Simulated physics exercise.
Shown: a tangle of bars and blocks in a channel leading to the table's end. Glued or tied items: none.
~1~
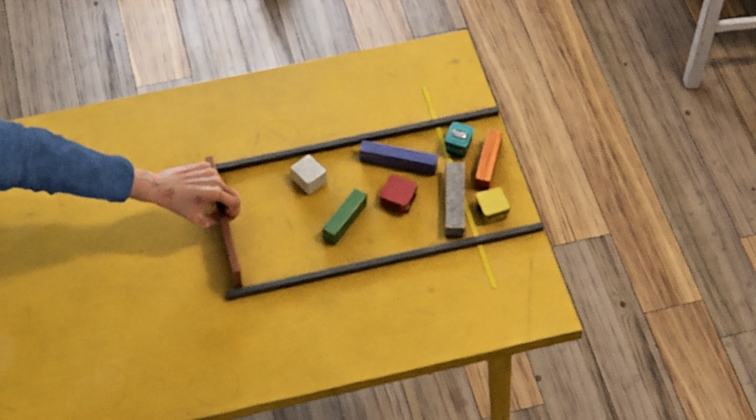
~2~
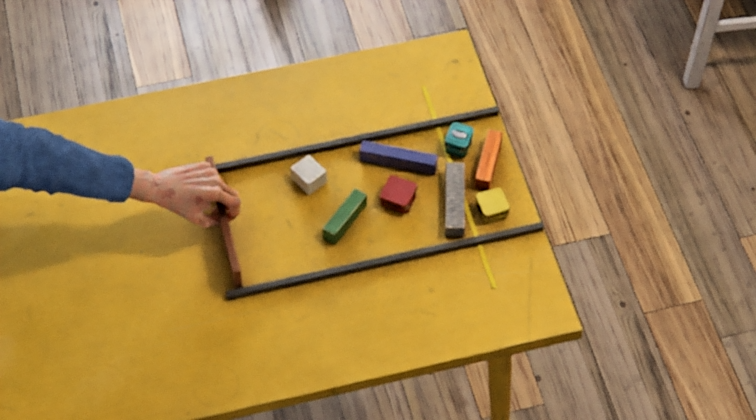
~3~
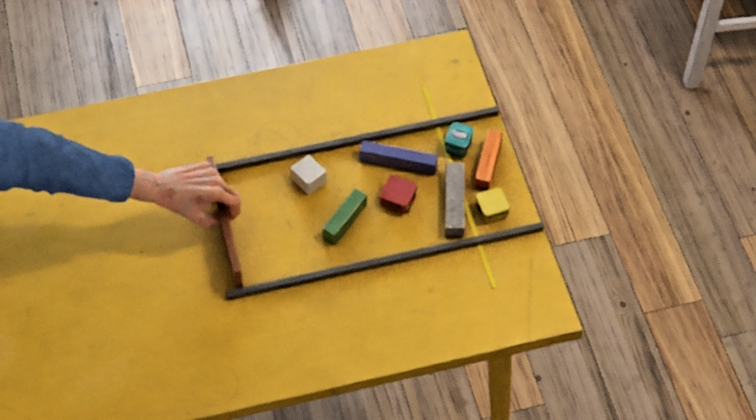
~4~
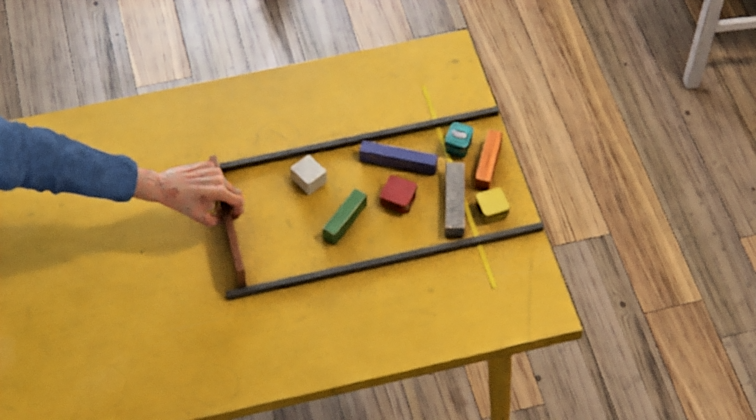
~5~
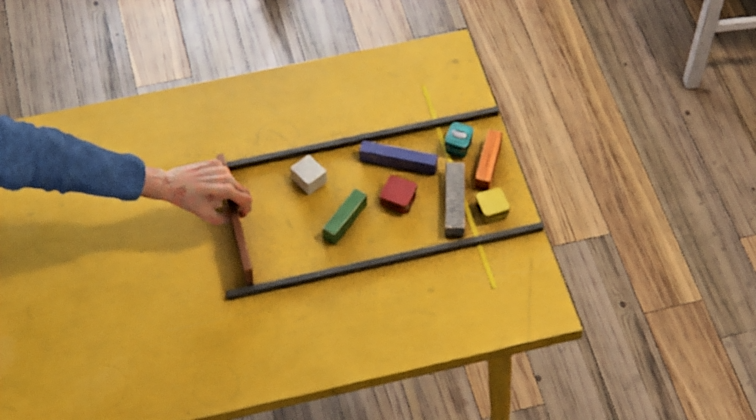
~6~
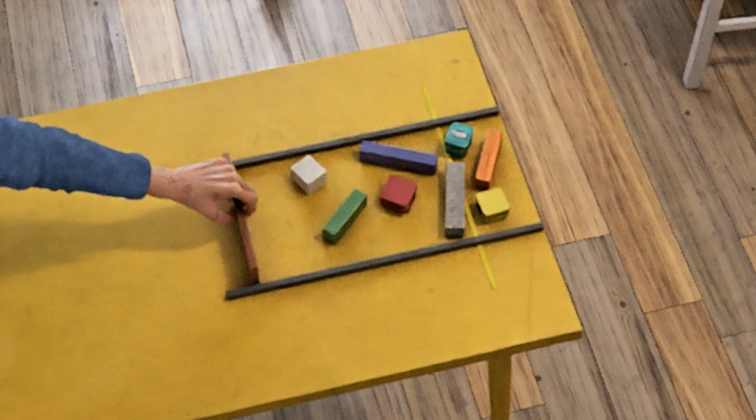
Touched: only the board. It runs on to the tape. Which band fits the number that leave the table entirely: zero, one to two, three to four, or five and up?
Falls: One or two.
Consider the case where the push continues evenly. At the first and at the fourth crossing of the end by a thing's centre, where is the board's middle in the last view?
Pixels in order: Roughly (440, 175), roughly (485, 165).
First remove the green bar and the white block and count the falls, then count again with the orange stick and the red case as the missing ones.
The number fallen is 0, and in the other try 0.
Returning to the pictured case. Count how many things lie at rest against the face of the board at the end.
Number in contact with it: 3.
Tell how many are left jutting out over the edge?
Count of overhanging things: 4.
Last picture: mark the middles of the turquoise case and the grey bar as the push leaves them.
(498, 123), and the other (511, 194).
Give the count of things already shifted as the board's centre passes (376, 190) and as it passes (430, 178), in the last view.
4, then 8.
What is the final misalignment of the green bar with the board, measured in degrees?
Around 0 degrees.
Early on, none off yet; orange stick at rest near (489, 160); yellow case at rest near (492, 206); turquoise case at rest near (459, 140).
Finally, the number that fall off is one or two; lost, orange stick.
